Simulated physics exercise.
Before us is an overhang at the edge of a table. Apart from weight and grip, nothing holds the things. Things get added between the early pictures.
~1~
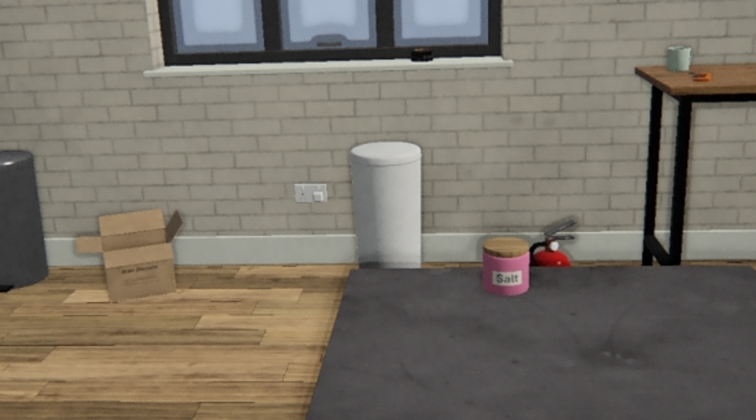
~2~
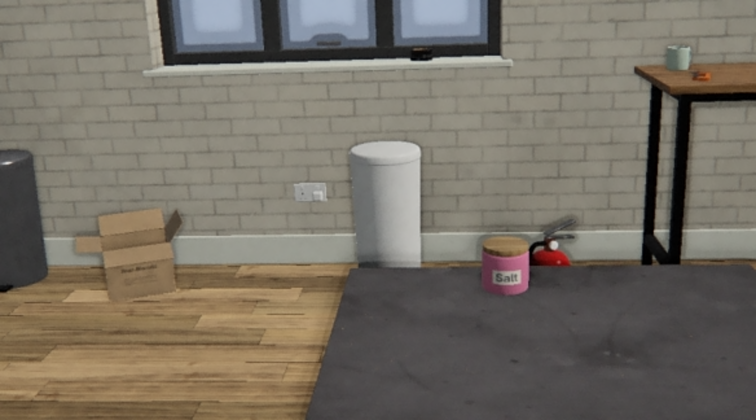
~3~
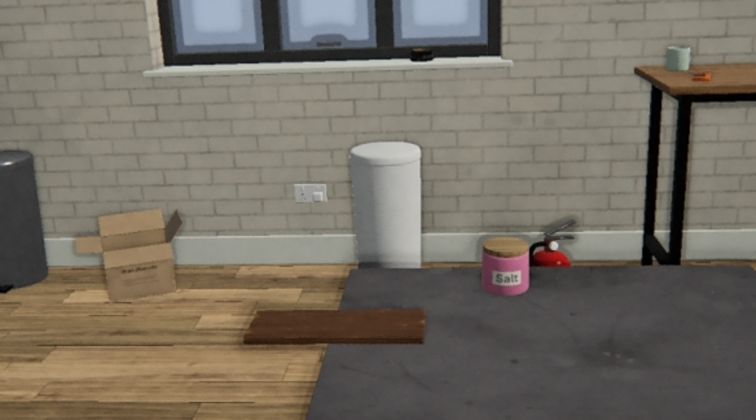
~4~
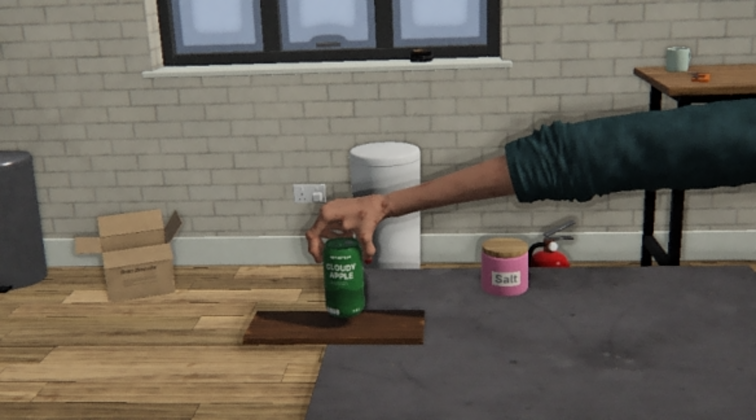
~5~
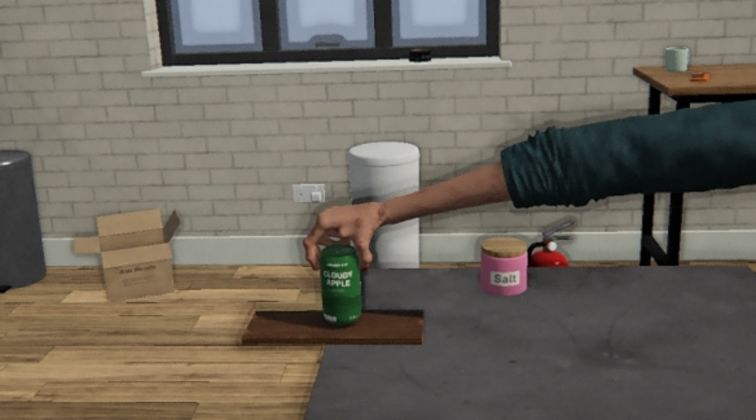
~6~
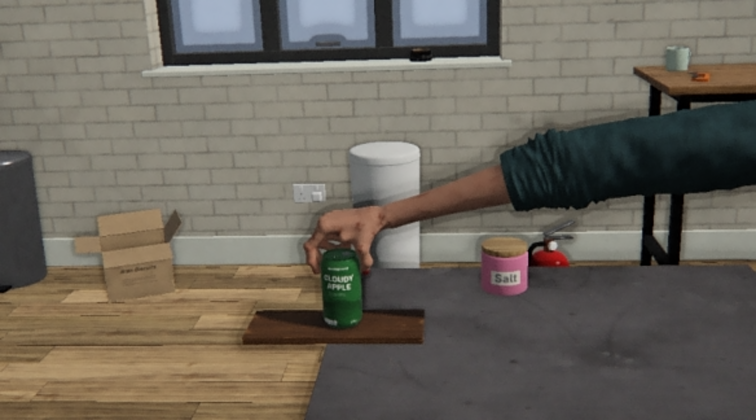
In this clip, a dark tabletop holds a pink salt jar before a brown wooden board appears across its left edge. A hand reaching from the right then lowers a green can onto the board and keeps holding it.
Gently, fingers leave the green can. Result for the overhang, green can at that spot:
Holds.
Then, 0.20 s past the last view, nothing moves.
Then, 0.60 s past the last view, green can resting near (341, 289).
Finally, all 3 still in place. Final places as the last picture's camera would see them, green can near (341, 289). The board keeps its balance.
